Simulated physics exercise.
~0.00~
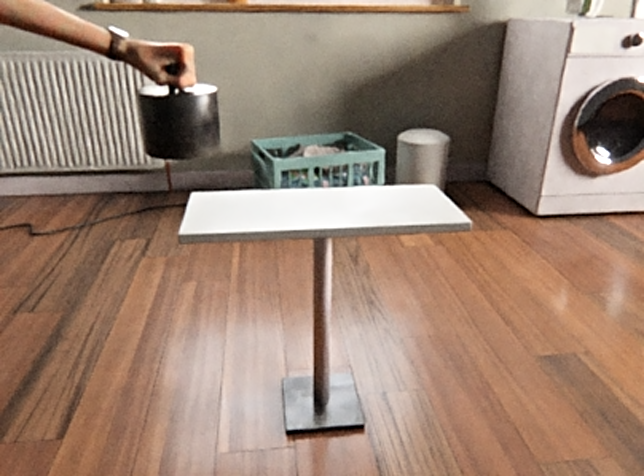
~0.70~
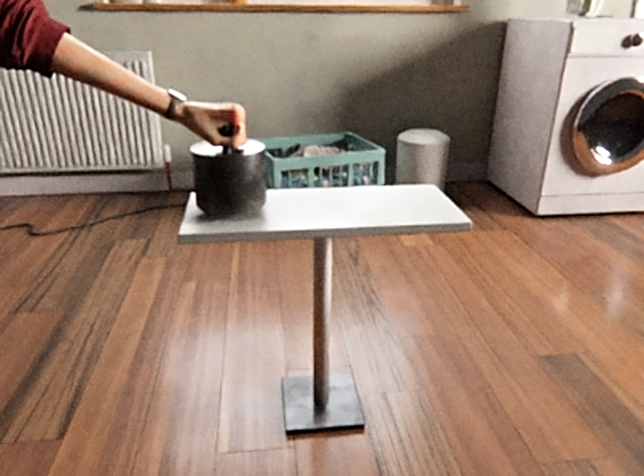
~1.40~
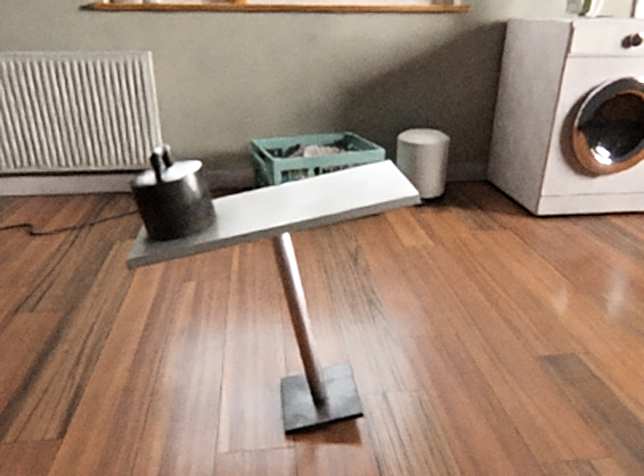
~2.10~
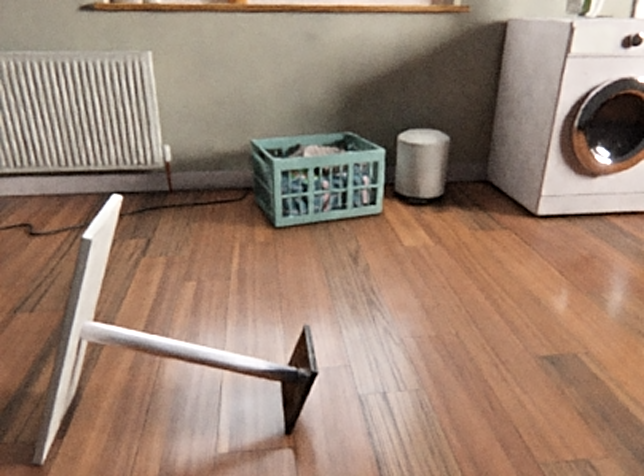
An arm in a dark red sleeve reaches in from the left, holding a dark cylinder by its knob above a wooden floor, seen from the front. A white-topped stand on a slim post and small dark base is in the centre, with a radiator, green basket, silvery bin and white washing machine behind. The hand sets the cylinder on the left end of the top and withdraws. The stand tilts leftward with the cylinder still on it. Finally, the stand is tipped far over to the left, its top nearly upright, and the cylinder is out of view.
